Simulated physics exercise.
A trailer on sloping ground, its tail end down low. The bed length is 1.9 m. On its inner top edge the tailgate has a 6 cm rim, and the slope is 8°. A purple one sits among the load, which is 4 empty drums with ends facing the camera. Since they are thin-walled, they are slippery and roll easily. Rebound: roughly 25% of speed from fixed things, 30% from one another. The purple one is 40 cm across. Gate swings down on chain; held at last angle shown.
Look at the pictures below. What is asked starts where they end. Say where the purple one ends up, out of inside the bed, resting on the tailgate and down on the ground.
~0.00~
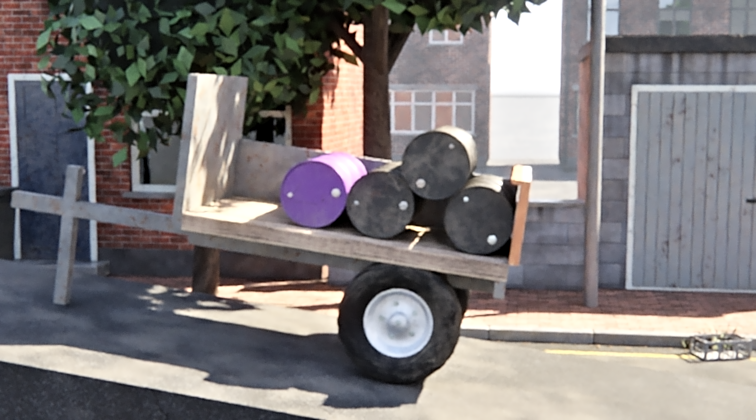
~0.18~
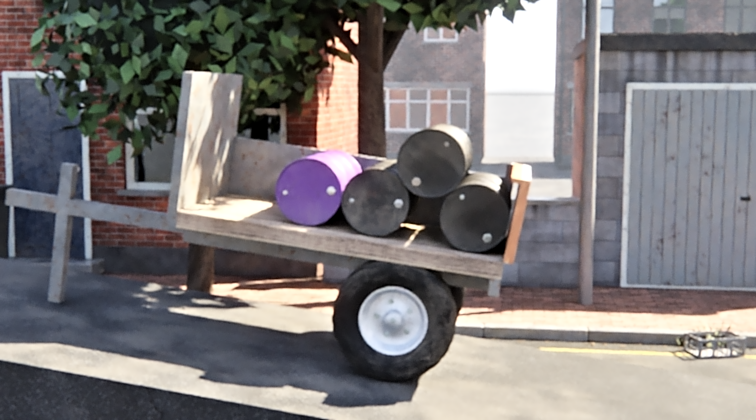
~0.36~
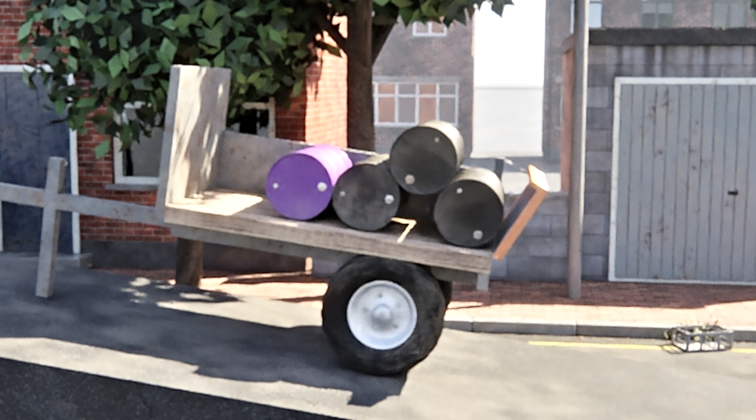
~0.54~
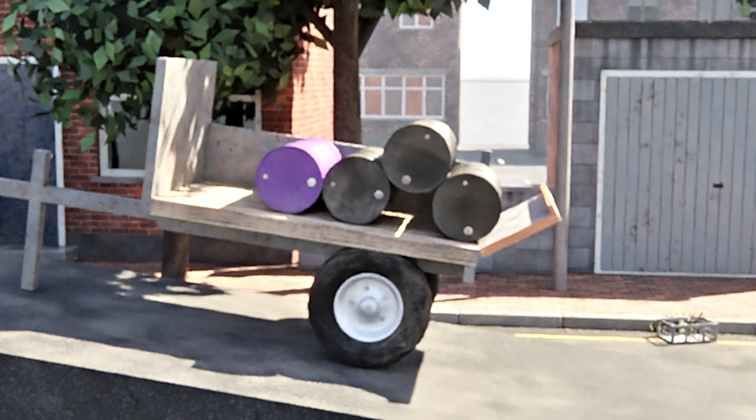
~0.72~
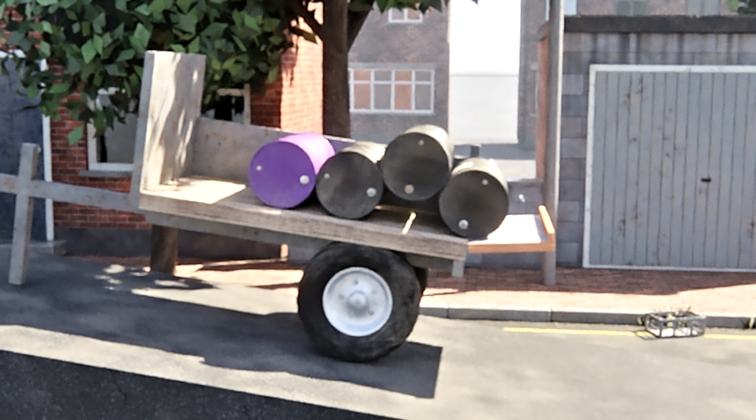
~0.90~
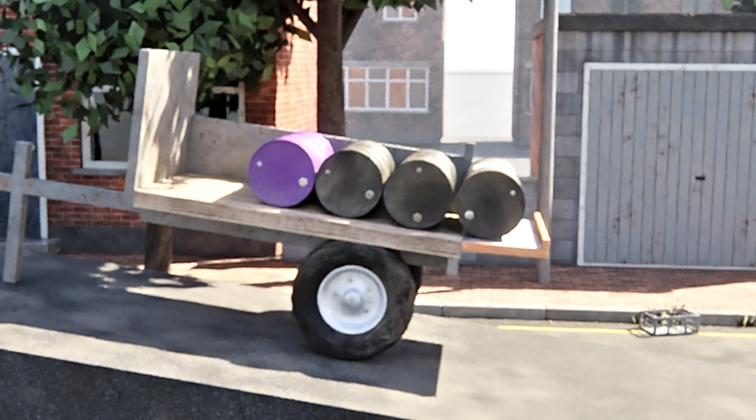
The purple one ends up inside the bed.
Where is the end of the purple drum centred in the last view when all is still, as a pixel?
You'll find it at roughly (327, 181) in the final picture.
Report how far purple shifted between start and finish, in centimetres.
Purple ends up 35 from where it began.
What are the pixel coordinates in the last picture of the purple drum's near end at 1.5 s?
Near (318, 179).
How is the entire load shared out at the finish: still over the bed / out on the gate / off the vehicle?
Respectively 3, 1, 0.
After 1.2 s, purple is on the bed, 100 cm short of the hinge, rolling right; 0 of 4 are out.
After 1.5 s, purple is on the bed, 85 cm short of the hinge, rolling right; 0 of 4 are out.
At rest (1.8 s), purple is on the bed, 80 cm short of the hinge; 0 of 4 are out.
